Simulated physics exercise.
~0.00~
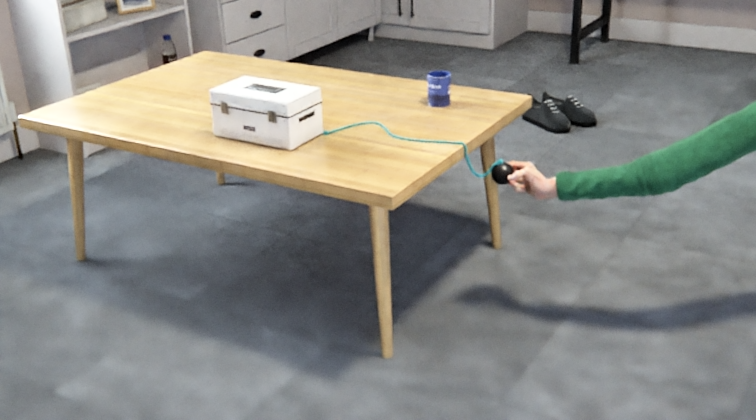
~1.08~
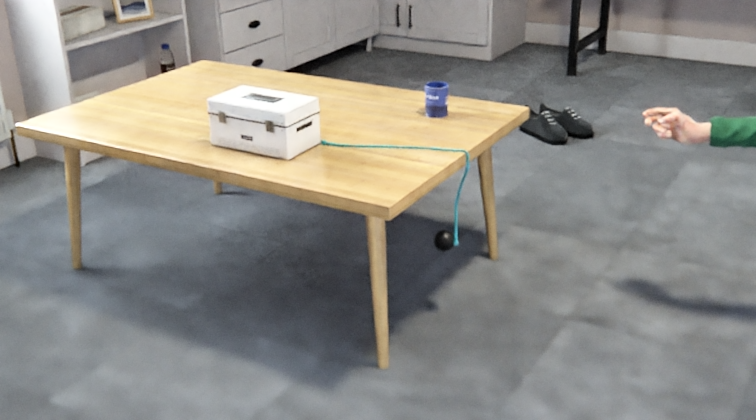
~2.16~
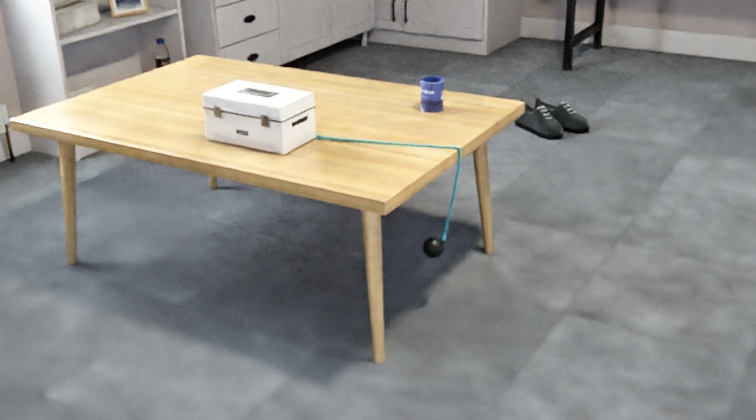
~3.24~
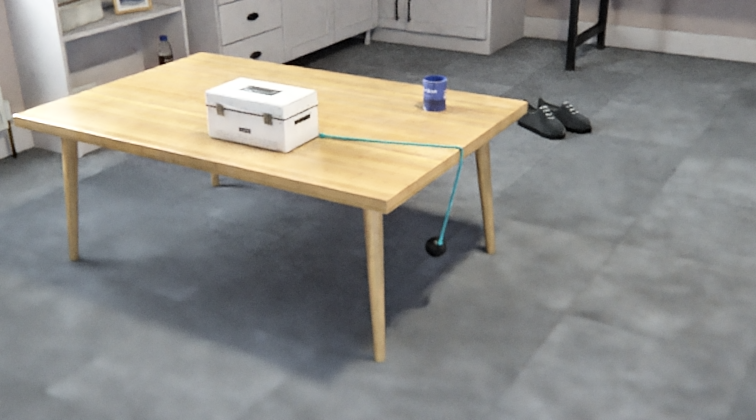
Hand releasing a black ball on a teal cord tied to a white toolbox, leaving it hanging below the wooden table's edge.
